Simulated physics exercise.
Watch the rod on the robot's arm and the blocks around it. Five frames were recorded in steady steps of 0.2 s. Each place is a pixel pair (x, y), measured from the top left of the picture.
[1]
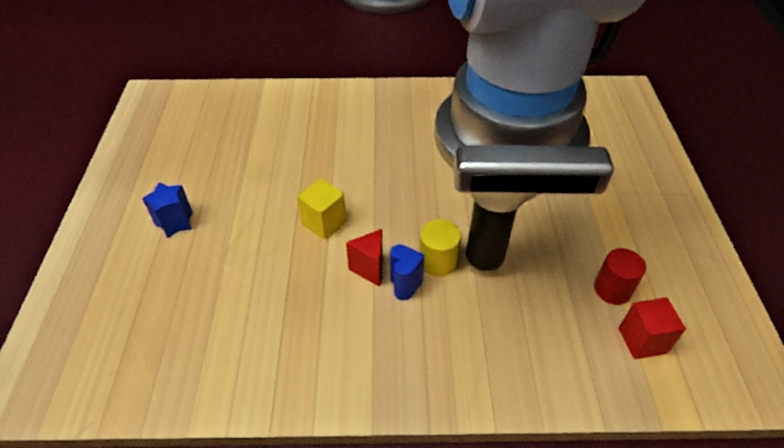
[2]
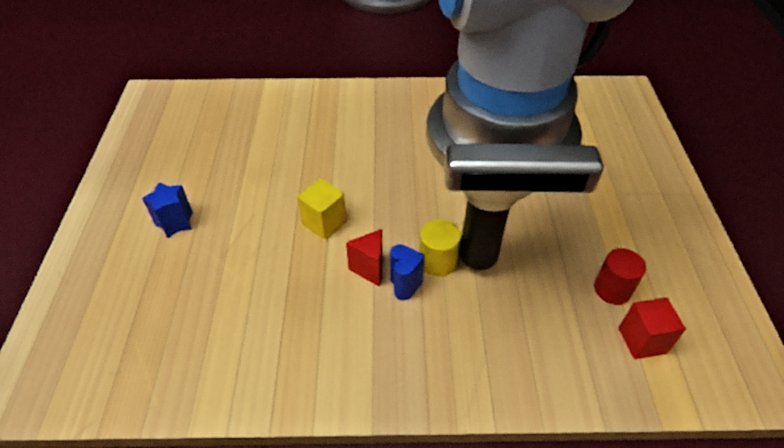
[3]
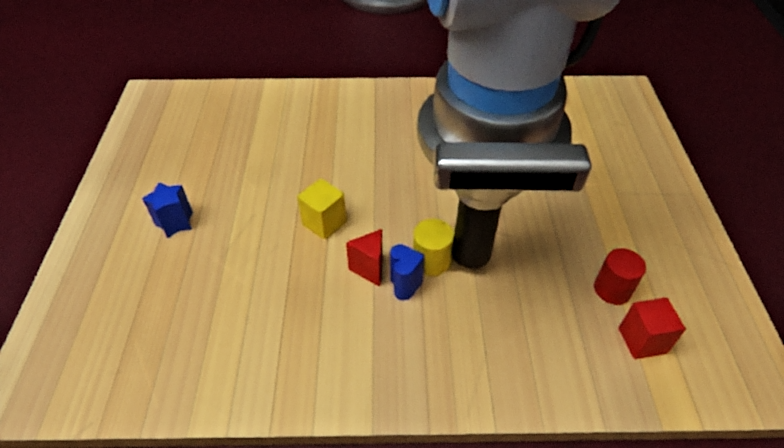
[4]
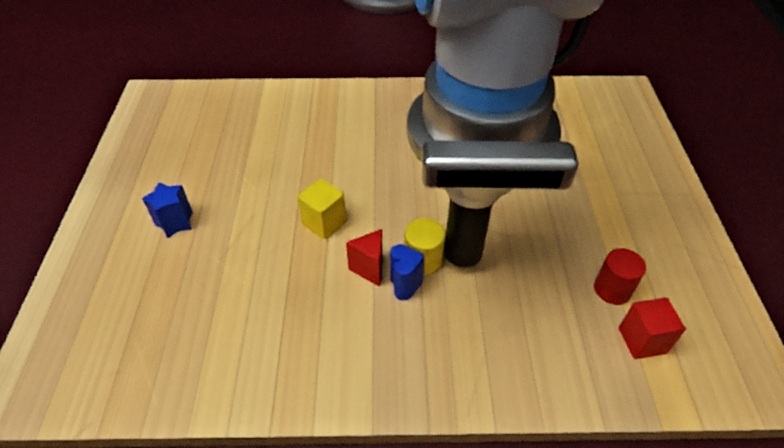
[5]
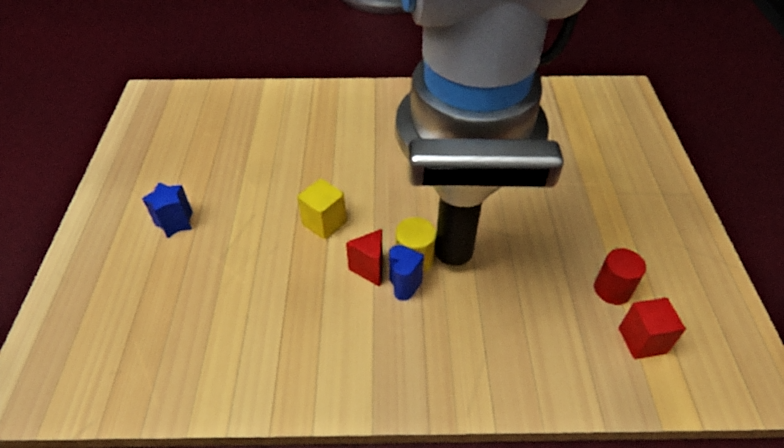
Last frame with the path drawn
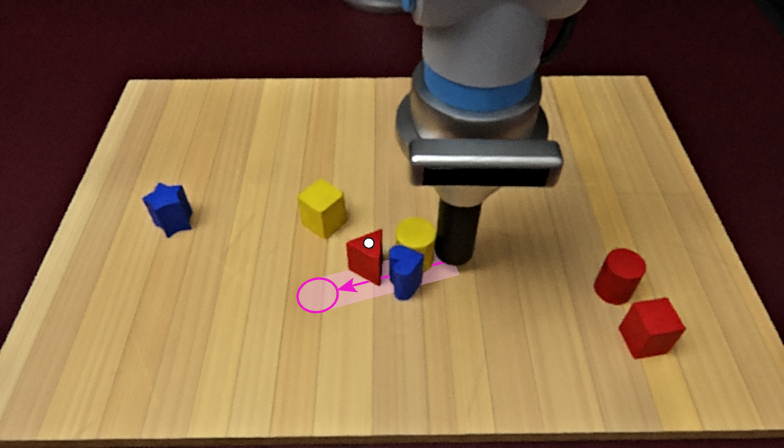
A robot arm moved its black rod left across the wooden board and pushed the yellow cylinder a short way left, behind the blue heart block, while the other blocks stayed still.
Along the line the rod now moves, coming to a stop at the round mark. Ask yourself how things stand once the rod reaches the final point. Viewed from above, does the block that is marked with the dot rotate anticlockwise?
No - that is not the case.
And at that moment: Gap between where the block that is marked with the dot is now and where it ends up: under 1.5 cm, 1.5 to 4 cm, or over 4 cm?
The block that is marked with the dot moves over 4 cm.
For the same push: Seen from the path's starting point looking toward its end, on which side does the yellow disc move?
Gets pushed right.
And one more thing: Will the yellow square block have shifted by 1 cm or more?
The answer is no.
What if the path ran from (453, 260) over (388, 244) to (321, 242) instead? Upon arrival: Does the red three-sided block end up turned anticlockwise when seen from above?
Yes, I think so.
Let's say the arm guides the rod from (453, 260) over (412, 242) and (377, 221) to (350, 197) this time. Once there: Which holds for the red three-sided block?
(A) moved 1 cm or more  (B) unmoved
A.
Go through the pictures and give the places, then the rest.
In the first frame, lower end of the rod (485, 256), tops of blocks, yellow square block (321, 194), red three-sided block (369, 243), blue heart block (406, 258), yellow disc (441, 234).
In the second frame, rod (479, 255), blocks as before.
In the third frame, rod (472, 253), yellow disc (434, 233).
In the fourth frame, rod (463, 252), yellow disc (425, 232).
In the fifth frame, rod (454, 251), yellow square block (321, 194), red three-sided block (369, 243), blue heart block (405, 258), yellow disc (416, 231).
The drawn path runs in a line from (453, 260) to (318, 295); the dot is on the red three-sided block.
On the path given first. One third of the way, rod (409, 262); red three-sided block (343, 243), turned 45° anticlockwise; blue heart block (383, 269), turned 40° anticlockwise; yellow disc (373, 229).
Two thirds of the way, rod (363, 274); red three-sided block (322, 244), turned 45° anticlockwise; blue heart block (361, 286); yellow disc (353, 225).
At the end, rod (316, 286); yellow square block not moved; red three-sided block (299, 241), turned 30° clockwise; blue heart block (359, 288), turned 135° anticlockwise; yellow disc (353, 225).
